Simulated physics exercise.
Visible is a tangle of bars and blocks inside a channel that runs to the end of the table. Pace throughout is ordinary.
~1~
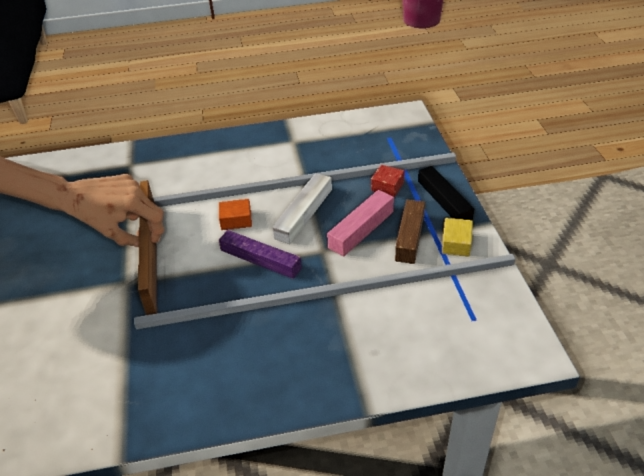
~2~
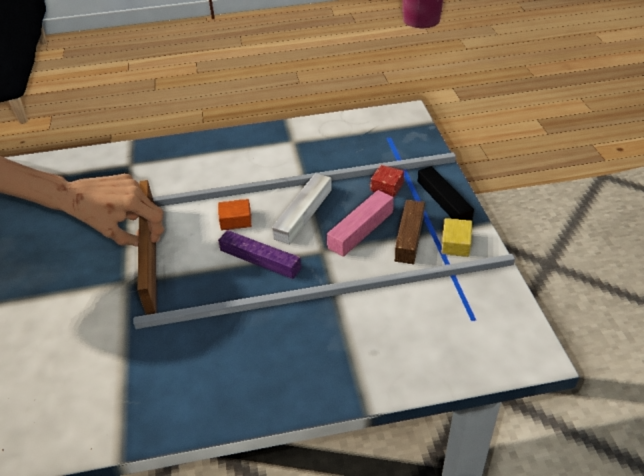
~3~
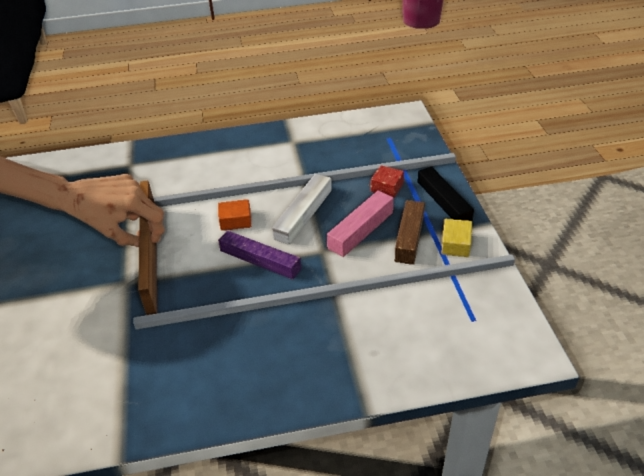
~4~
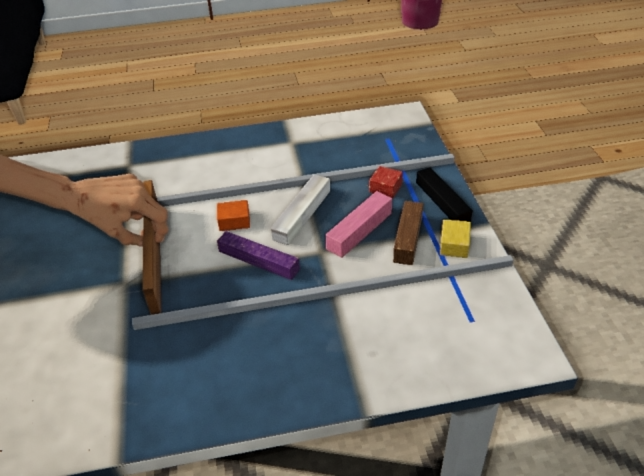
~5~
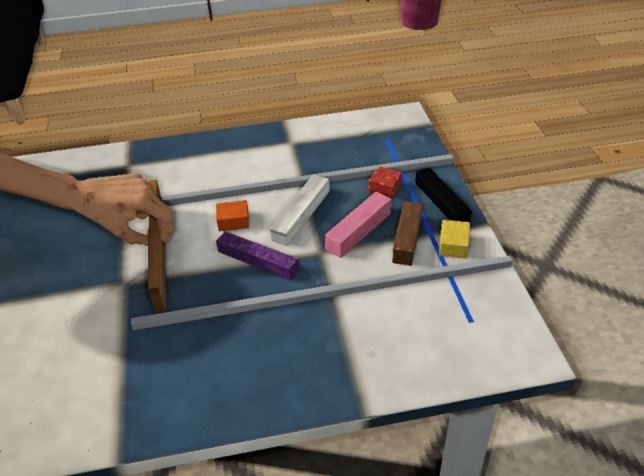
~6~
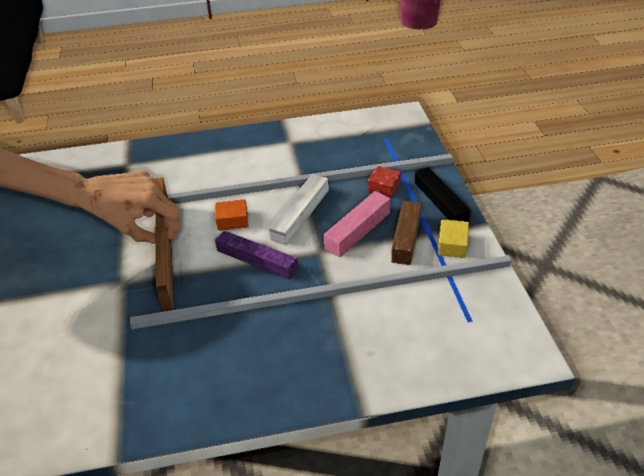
A hand holding a brown board stayed still at the left end of a channel on a table, then slid it slightly right, while the scattered coloured bars and blocks stayed where they were.
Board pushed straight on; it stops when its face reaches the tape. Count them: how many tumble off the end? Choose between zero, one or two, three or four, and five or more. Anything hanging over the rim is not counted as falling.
The count is three or four.
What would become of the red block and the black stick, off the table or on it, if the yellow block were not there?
Looking at each, the red block drops away and the black stick drops away.
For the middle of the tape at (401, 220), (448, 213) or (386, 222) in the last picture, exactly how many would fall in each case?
Try 1: 1; try 2: 6; try 3: 0.
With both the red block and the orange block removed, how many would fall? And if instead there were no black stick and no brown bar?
The first count is 1 and the second is 1.
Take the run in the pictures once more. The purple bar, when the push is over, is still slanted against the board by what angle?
Some 0 degrees.
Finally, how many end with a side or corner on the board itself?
2.
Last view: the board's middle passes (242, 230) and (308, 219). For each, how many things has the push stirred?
2 at one spot and 4 at the other.
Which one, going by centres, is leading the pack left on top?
The brown bar.
Soon after, none off yet; black stick at rest near (441, 196); yellow block at rest near (454, 238); brown bar at rest near (407, 232).
After that, none off yet; black stick moving near (445, 196); yellow block at rest near (454, 238); brown bar moving near (414, 232).
In the end, the number that fall off is three or four; gone, red block, yellow block and black stick.
